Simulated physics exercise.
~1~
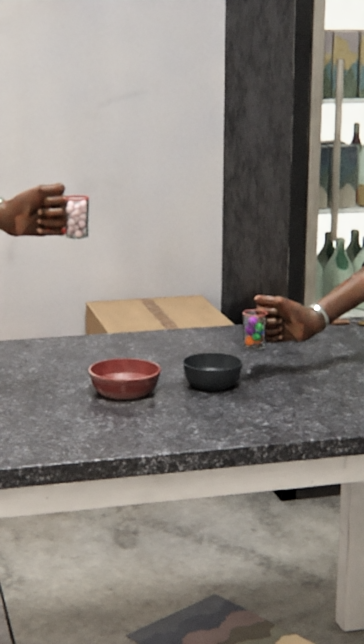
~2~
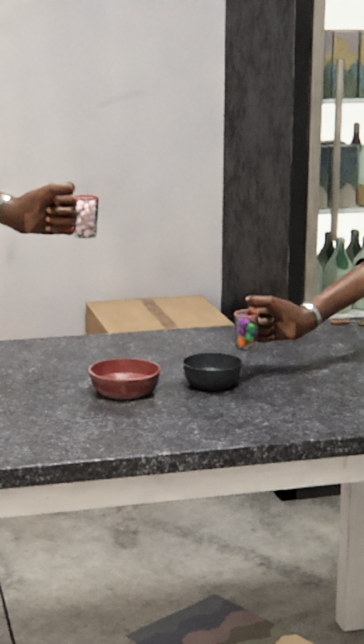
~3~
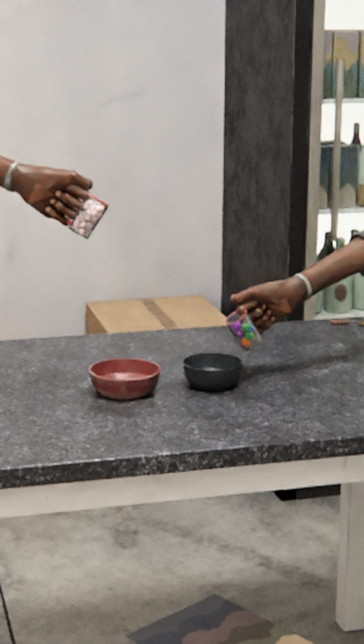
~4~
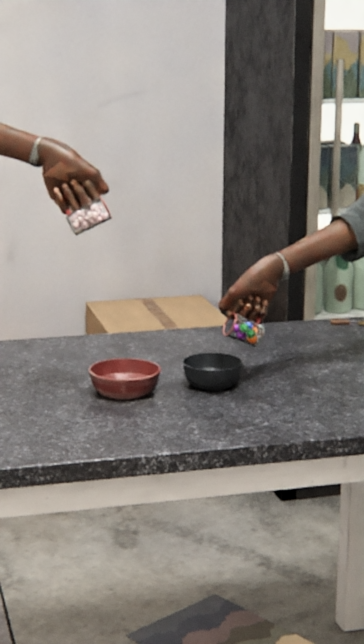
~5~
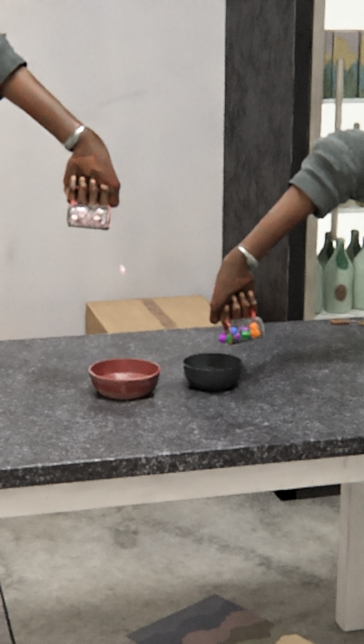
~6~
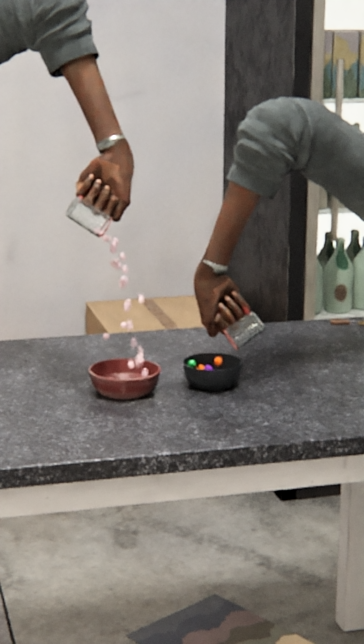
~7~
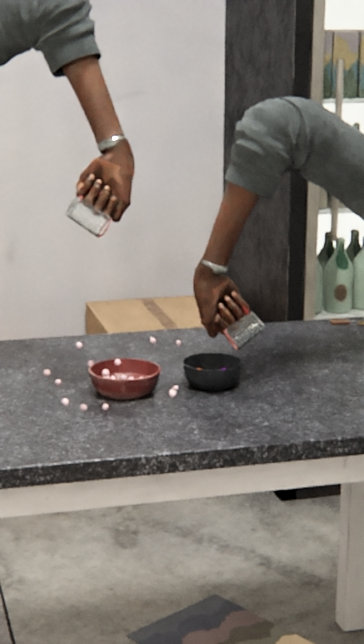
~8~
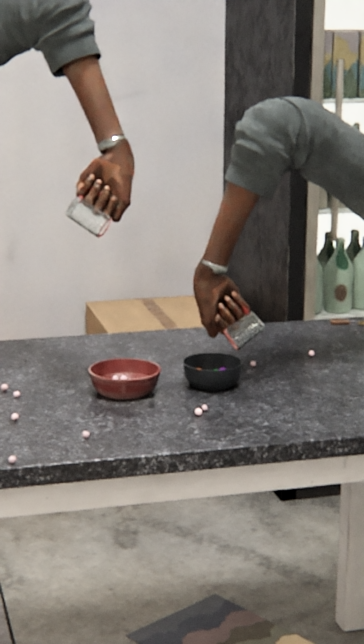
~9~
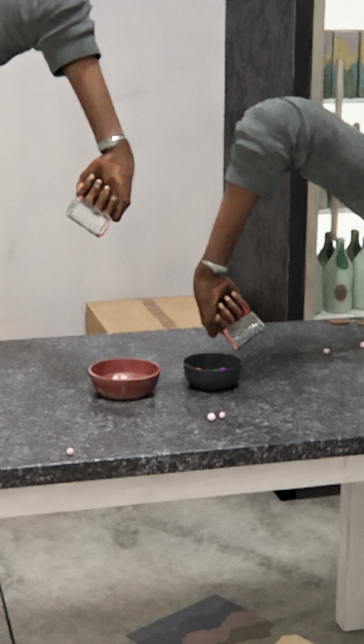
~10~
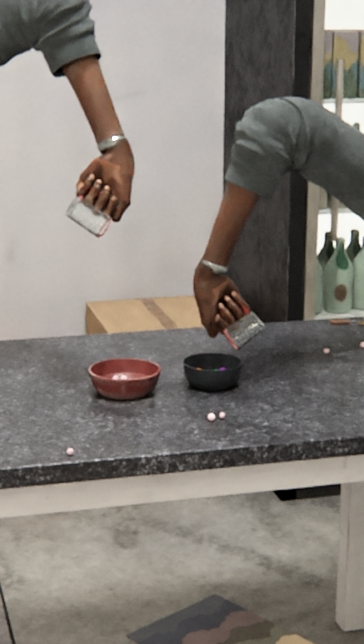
A dark speckled table stands in a pale-walled room with a cardboard box and green bottles behind it, seen from slightly above by a still camera. A hand at left holds a clear cup of pale pink pieces high over a red bowl, while another at right holds multicoloured balls lower, near a black bowl. Both hands move inward and turn their cups over. The coloured balls drop into the black bowl as the pink pieces fall in a long stream, many bouncing out of the red bowl and rolling away. A few pink pieces finally rest on the tabletop, with no coloured balls outside.
